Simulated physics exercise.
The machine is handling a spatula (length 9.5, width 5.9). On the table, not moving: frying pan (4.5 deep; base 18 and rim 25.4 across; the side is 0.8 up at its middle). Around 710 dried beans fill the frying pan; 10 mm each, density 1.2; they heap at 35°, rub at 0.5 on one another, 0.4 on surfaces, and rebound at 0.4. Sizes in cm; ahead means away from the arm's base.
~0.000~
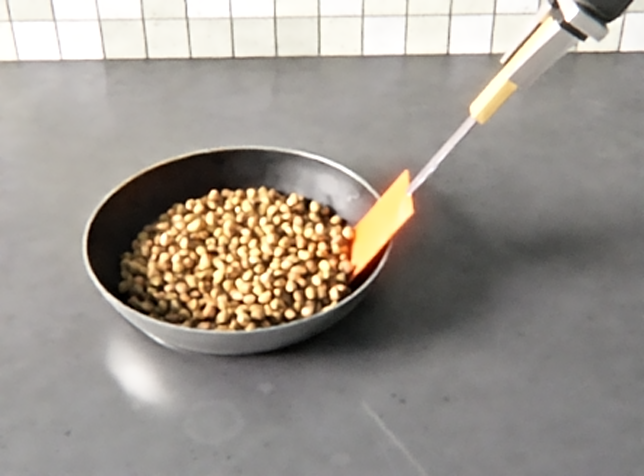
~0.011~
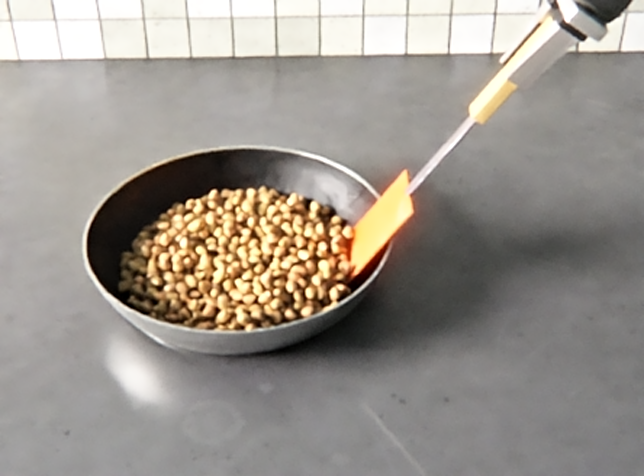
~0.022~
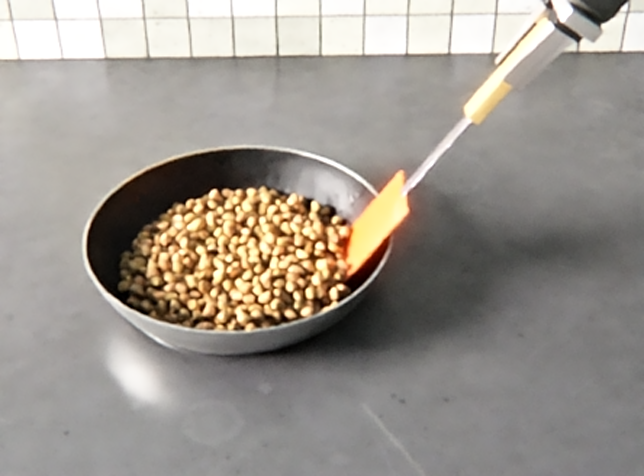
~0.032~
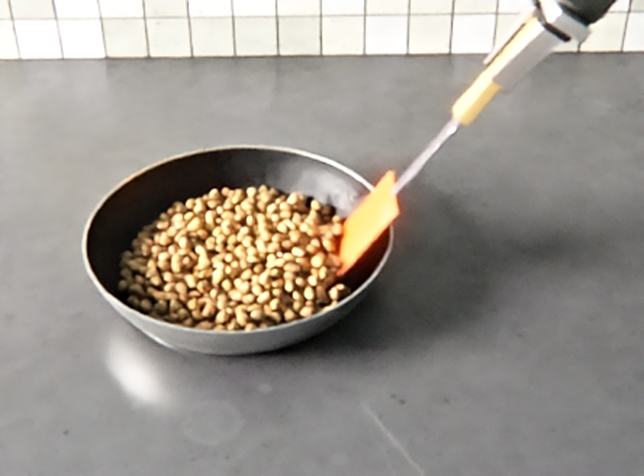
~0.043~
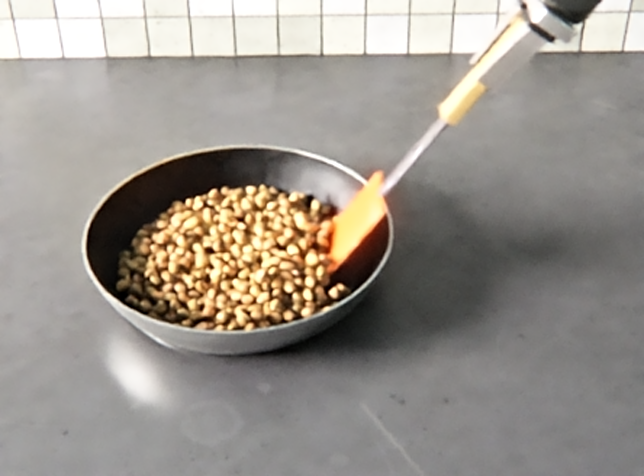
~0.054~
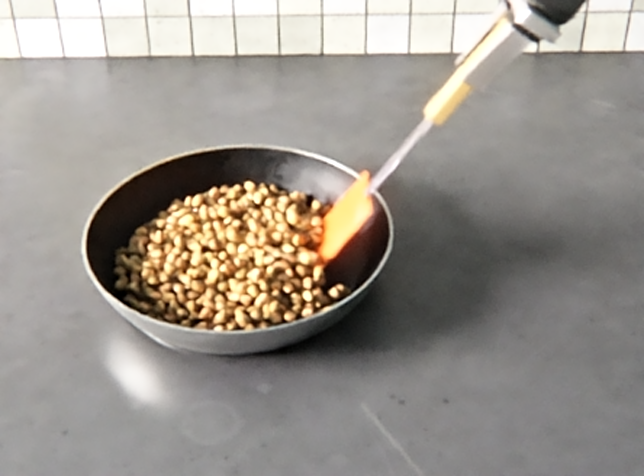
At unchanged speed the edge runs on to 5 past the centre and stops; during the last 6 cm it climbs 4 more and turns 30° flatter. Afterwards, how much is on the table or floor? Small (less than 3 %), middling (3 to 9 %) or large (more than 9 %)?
Answer: Middling; 3 to 9 % of the dried beans finish on the table or floor.
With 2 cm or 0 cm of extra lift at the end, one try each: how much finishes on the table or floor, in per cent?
Some 0 and 0 per cent.
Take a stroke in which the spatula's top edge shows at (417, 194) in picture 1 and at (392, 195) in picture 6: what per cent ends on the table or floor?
Some 0 per cent.
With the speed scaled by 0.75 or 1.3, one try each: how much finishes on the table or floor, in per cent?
Some 0 and 10 per cent.
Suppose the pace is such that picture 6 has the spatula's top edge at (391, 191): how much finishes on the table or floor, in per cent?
Some 0 per cent.
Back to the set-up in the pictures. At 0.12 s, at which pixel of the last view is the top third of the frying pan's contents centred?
Near (208, 243).
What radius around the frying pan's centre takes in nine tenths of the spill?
Some 40 cm.
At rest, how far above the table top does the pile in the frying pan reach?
About 5.0 cm.
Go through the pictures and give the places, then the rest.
Spatula top edge at (411, 190), sloping 55°; upper third of the load around (247, 252), from x 125 to 350, top at y 195; 712 in the frying pan, in the first picture.
Spatula top edge at (410, 190), sloping 55°; upper third of the load around (247, 252), from x 125 to 350, top at y 195, in the second picture.
Spatula top edge at (405, 191), sloping 55°; upper third of the load around (248, 252), from x 125 to 345, top at y 190, in the third picture.
Spatula top edge at (395, 191), sloping 55°; upper third of the load around (251, 250), from x 125 to 345, top at y 190, in the fourth picture.
Spatula top edge at (382, 191), sloping 55°; upper third of the load around (248, 247), from x 120 to 345, top at y 190, in the fifth picture.
Spatula top edge at (369, 191), sloping 55°; upper third of the load around (244, 244), from x 120 to 345, top at y 190; 712 in the frying pan, in the sixth picture.
After 0.09 s, sloping 55°, highest piece 6 above the table; 712 in the frying pan.
After 0.12 s, sloping 44°, highest piece 6 above the table; 712 in the frying pan.
After 0.33 s, sloping 25°, highest piece 5 above the table; 671 in the frying pan, 40 on the table or floor, 1 on the blade or in flight.
After 1.38 s, sloping 25°, highest piece 5 above the table; 671 in the frying pan, 41 on the table or floor.
At rest, 671 in the frying pan, 41 on the table or floor. That is 6 % on the table or floor.
